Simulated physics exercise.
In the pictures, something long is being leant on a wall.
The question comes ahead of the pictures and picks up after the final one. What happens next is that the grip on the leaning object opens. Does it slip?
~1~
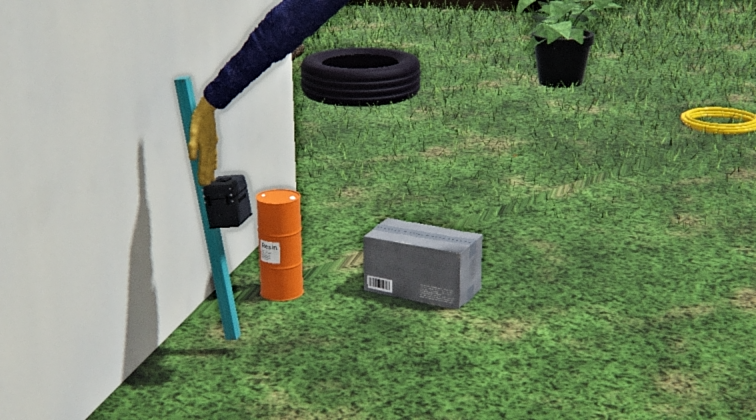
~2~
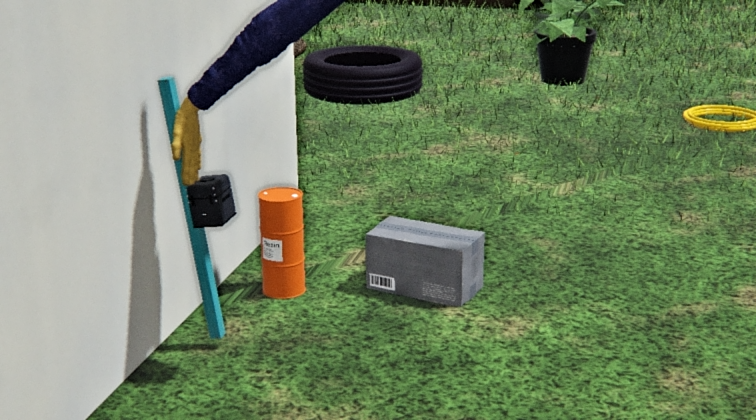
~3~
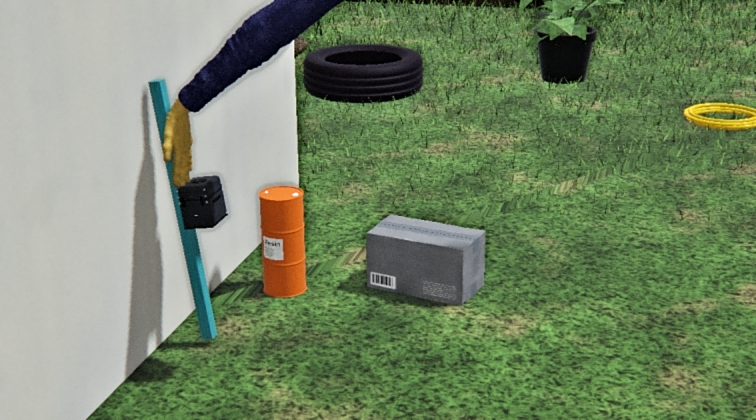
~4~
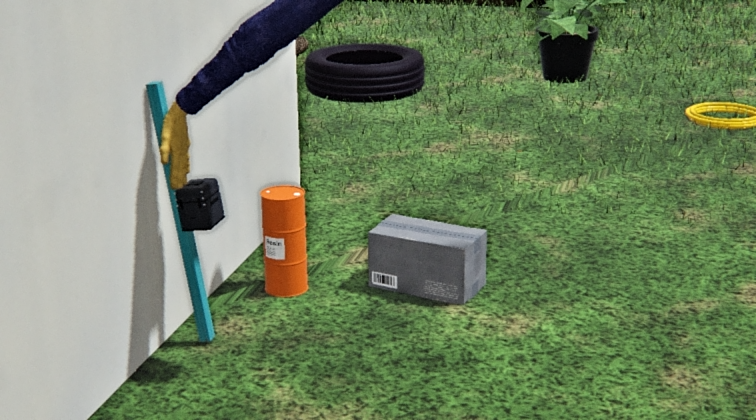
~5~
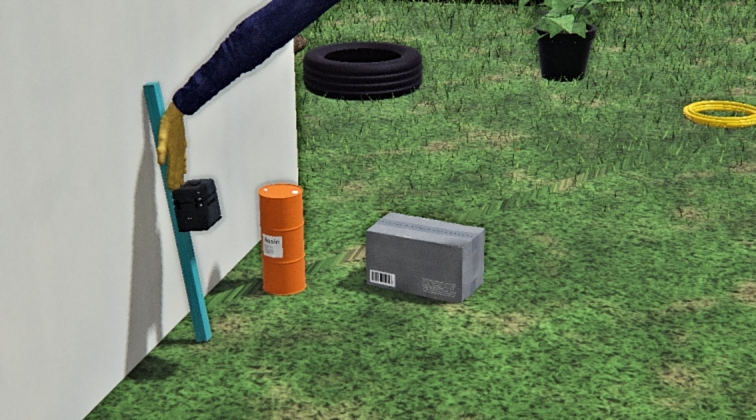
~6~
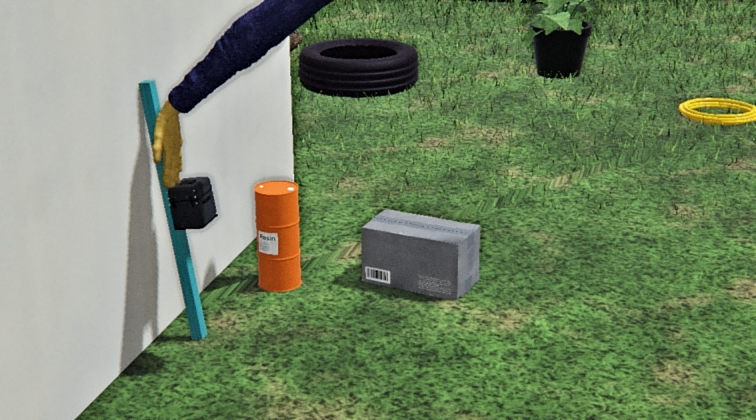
No, it stays fixed.
Then, 0.20 s on from there, no change.
Then, 0.50 s on from there, turquoise pole resting near (174, 214).
In the end, all 3 unmoved. At the end, from the last picture's camera, turquoise pole near (174, 214). The pole holds.
